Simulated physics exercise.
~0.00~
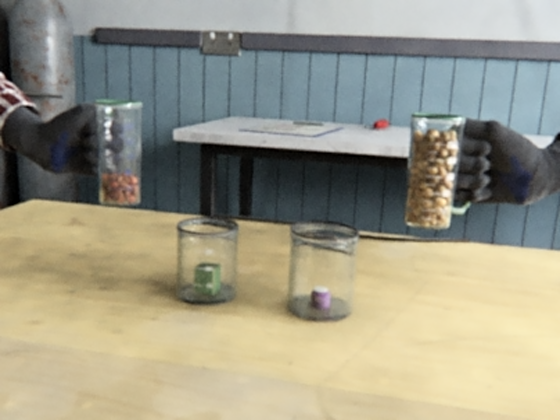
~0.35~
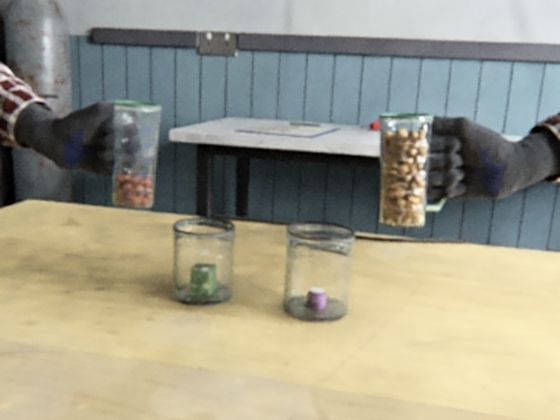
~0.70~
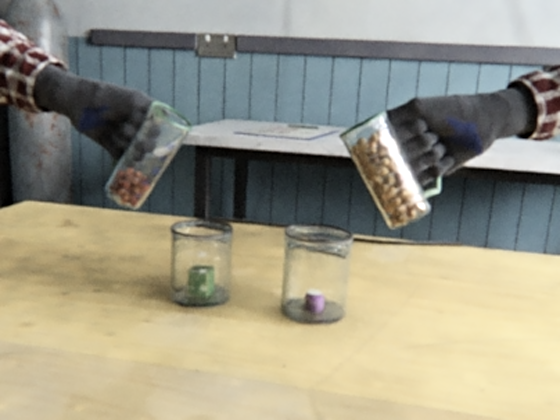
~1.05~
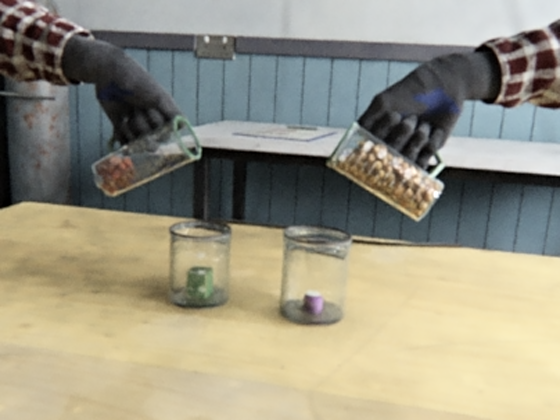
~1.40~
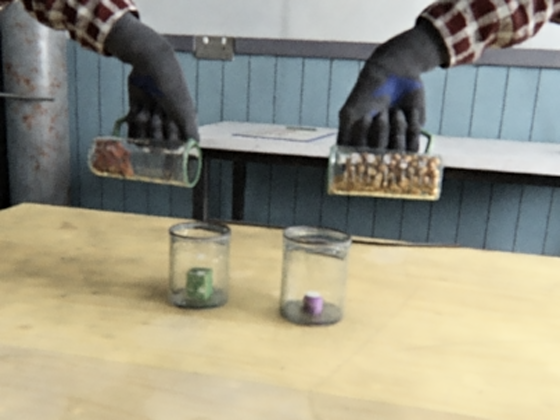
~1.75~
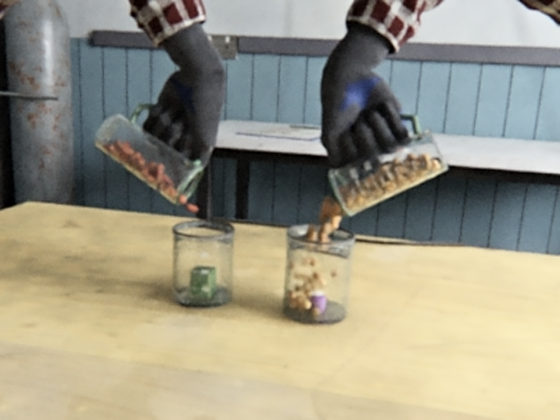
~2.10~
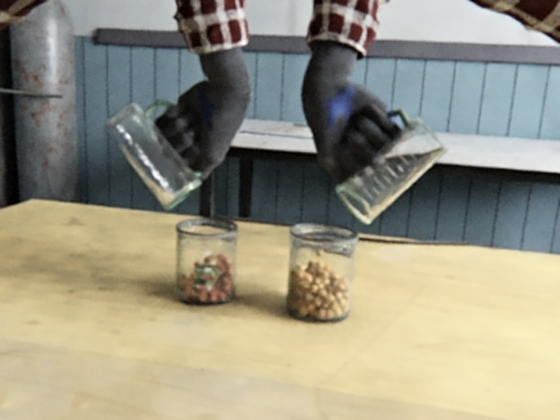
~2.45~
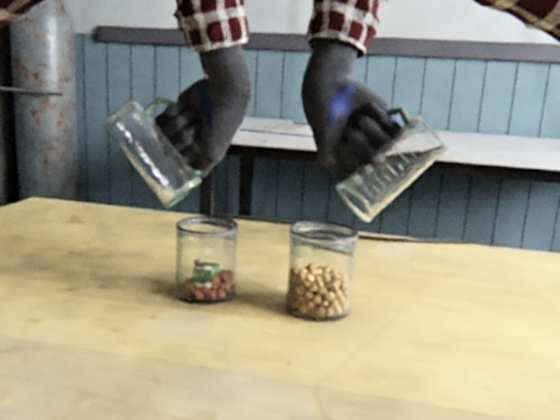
Two gloved hands empty cups into jars, burying the purple object but not the green one.
